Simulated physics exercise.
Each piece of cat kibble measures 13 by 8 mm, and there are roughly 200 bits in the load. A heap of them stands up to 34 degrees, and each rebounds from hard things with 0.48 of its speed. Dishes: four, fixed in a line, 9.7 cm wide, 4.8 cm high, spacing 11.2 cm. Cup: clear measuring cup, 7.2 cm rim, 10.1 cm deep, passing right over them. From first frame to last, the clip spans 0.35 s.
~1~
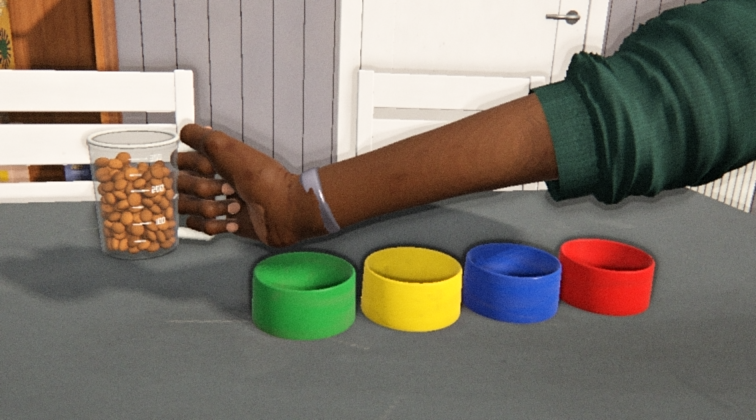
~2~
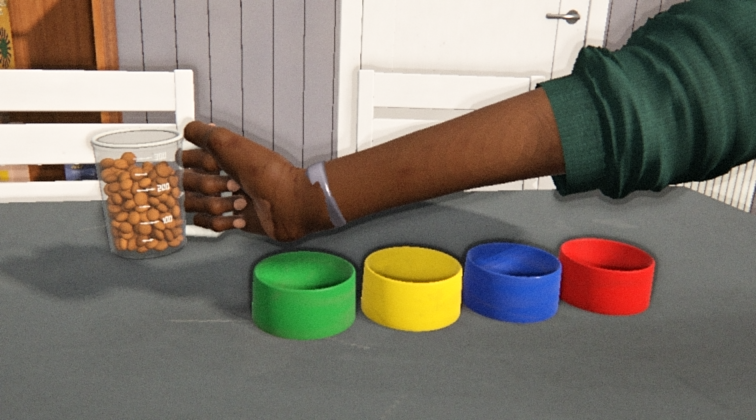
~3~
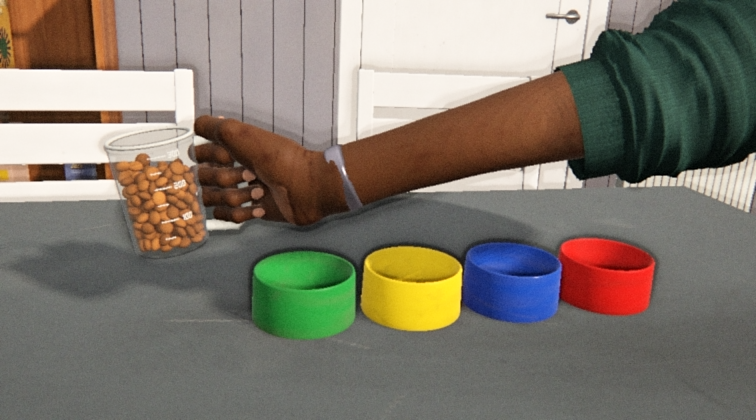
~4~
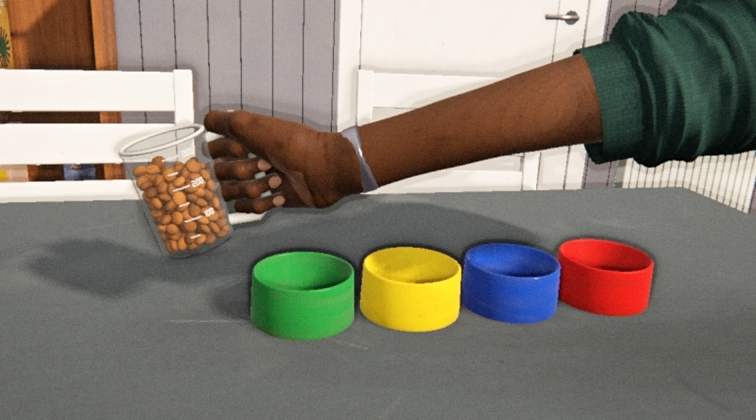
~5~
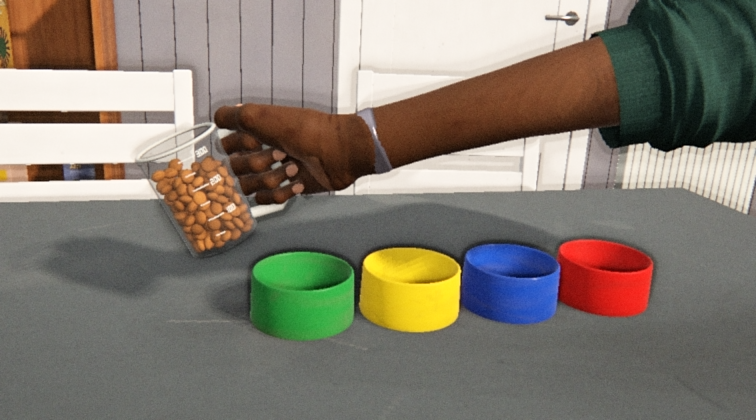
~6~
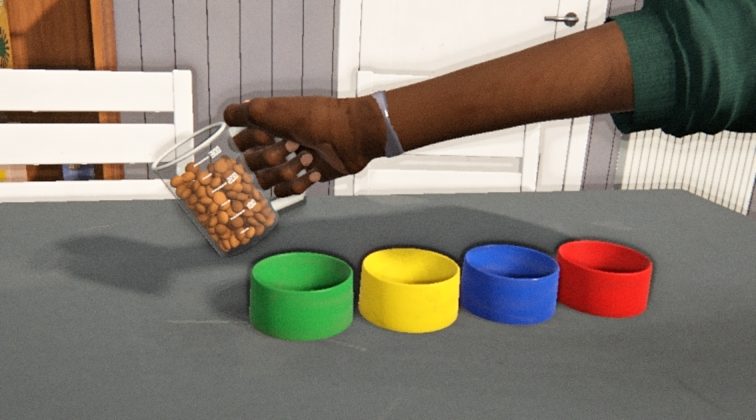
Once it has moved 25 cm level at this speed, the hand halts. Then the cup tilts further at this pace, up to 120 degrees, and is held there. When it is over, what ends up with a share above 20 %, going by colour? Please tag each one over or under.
Red dish - under; blue dish - under; green dish - over; yellow dish - under; counter - over.
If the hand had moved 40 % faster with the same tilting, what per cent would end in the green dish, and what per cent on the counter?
Result - green dish: 60; counter: 40.
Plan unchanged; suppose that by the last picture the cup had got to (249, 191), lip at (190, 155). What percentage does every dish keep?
Red 0, blue 0, green 60, yellow 0.
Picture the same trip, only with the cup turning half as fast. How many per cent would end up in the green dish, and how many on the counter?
The green dish would get 60 and the counter 40.
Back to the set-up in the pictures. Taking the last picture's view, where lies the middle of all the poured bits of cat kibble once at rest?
Estimated resting centre: Around (325, 306).
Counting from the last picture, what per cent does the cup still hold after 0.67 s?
I'd estimate some 95 per cent of the load.
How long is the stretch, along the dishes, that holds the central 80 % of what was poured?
Spread: Around 9 cm.
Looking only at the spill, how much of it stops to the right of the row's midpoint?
I'd say near 0 percent.
Then, 0.40 s after the last picture, tilt 74 degrees; cup holds 100 %.
Then, 0.67 s after the last picture, tilt 103 degrees; cup holds 95 %, green 5 %.
Then, 1.04 s after the last picture, tilt 120 degrees; cup holds 45 %, green 25 %, yellow 5 %.
In the end, red 0 %, blue 0 %, green 55 %, yellow 5 %, counter 40 %.
